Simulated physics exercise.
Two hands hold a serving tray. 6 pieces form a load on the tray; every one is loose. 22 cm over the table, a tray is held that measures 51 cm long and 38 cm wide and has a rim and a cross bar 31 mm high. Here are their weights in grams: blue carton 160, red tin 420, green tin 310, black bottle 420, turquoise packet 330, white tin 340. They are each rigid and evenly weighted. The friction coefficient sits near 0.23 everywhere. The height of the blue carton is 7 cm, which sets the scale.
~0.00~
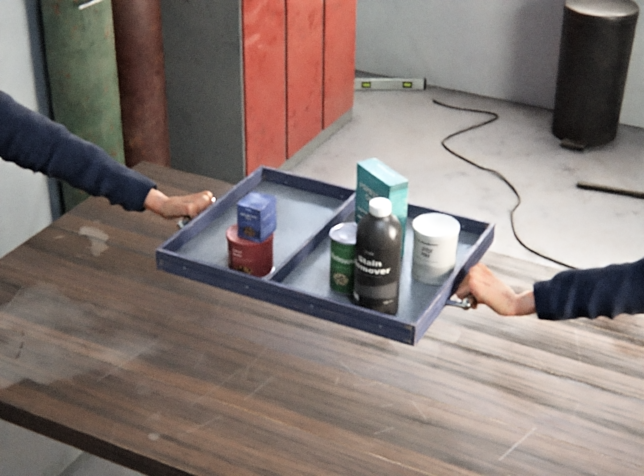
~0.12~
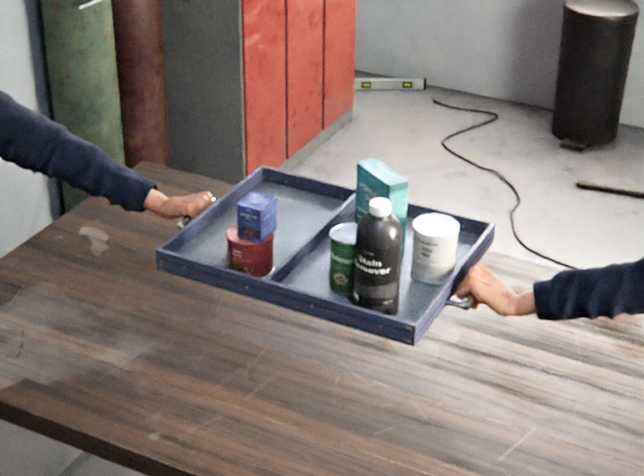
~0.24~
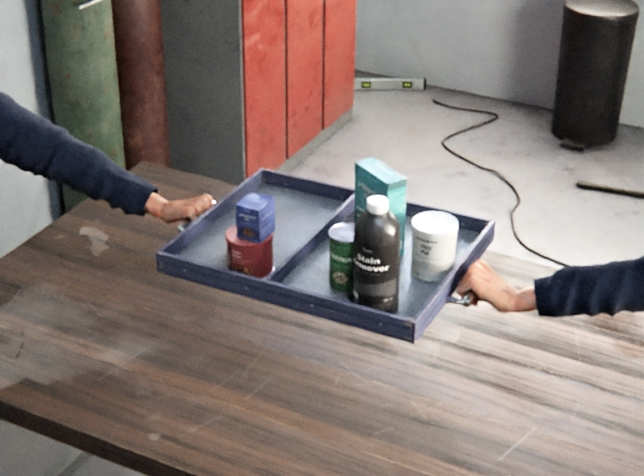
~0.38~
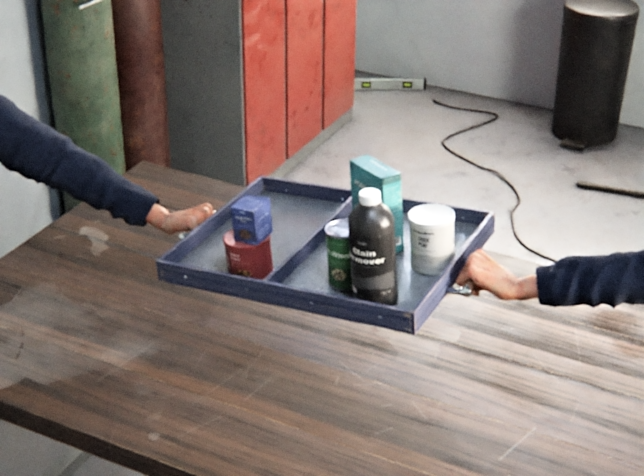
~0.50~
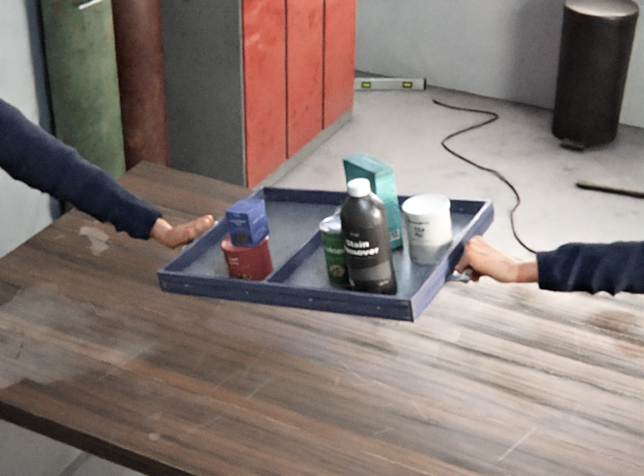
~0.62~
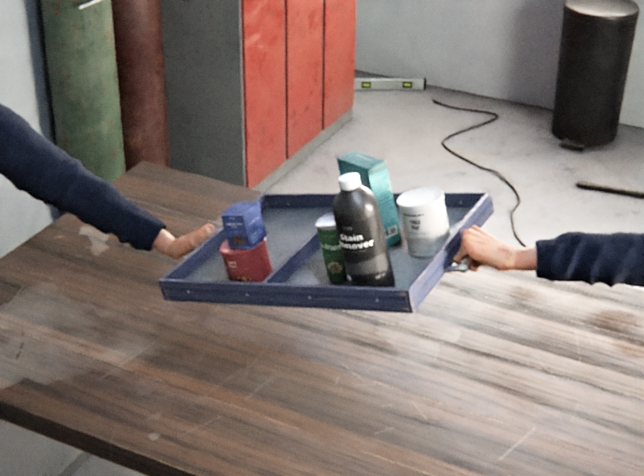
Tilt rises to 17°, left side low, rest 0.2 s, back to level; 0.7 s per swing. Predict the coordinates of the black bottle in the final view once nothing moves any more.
Its coordinates would be about (315, 243).
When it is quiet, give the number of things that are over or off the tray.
The number is 1.
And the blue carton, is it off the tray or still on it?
The blue carton finishes off the tray.
By 1.02 s, tray tilted 17°, left edge down; black bottle 8 cm from its spot near (321, 231); blue carton 8 cm from its spot; white tin 7 cm from its spot.
By 1.32 s, tray tilted 10°, left edge down; blue carton now off the tray; black bottle 12 cm from its spot near (305, 238); red tin 11 cm from its spot.
When it is over (2.2 s), off the tray, blue carton; not toppled but over 5 cm from the start, red tin, green tin, black bottle and white tin; the last one within 5 cm of the start. In the last view, black bottle near (314, 244).
